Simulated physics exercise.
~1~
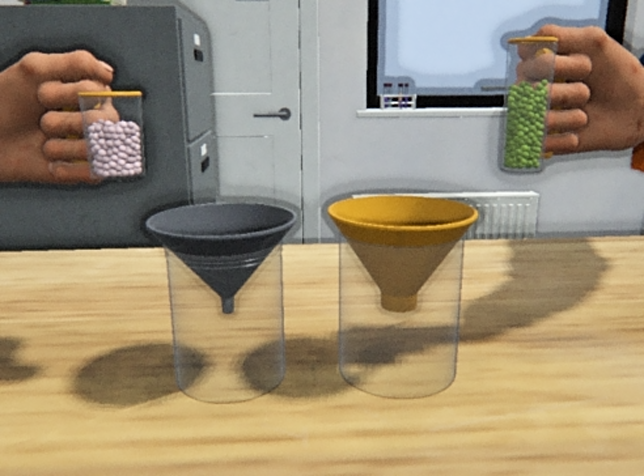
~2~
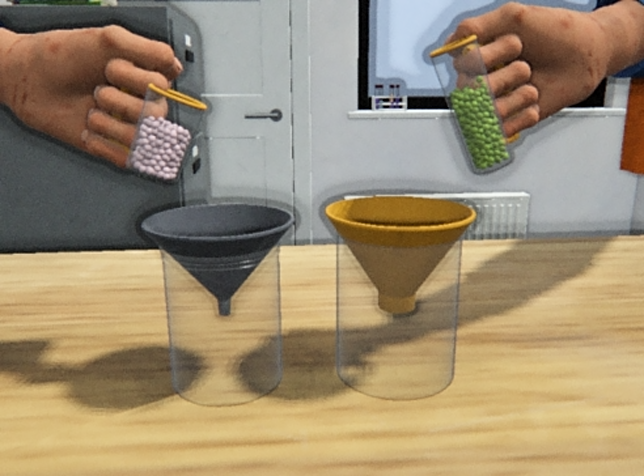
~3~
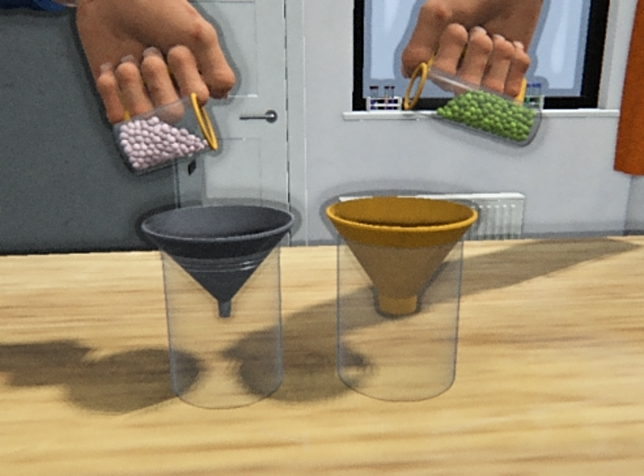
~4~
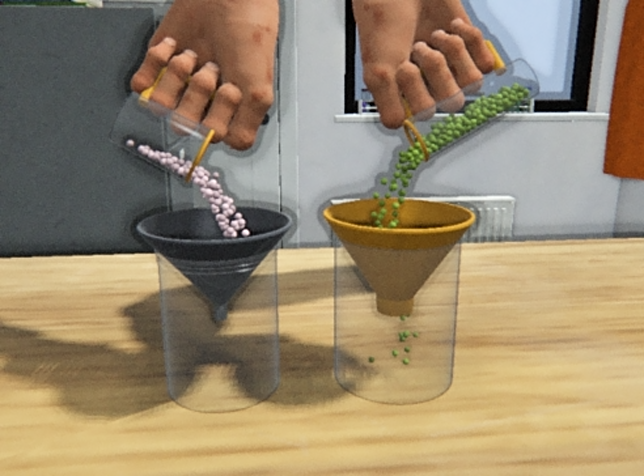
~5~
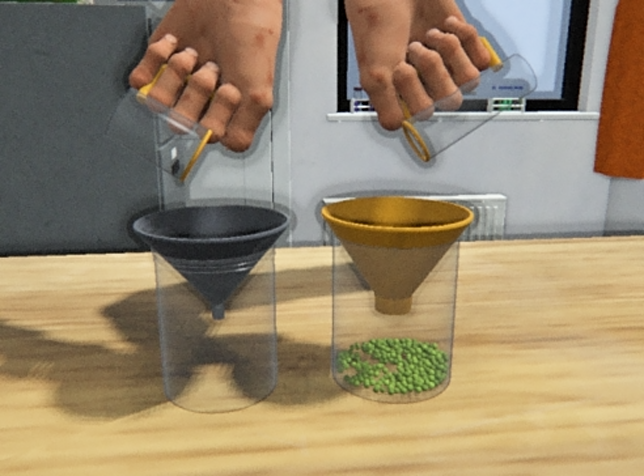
Wooden tabletop indoors, two hands tipping pink and green beads into funnels, green landing in the right jar, left jar staying empty.
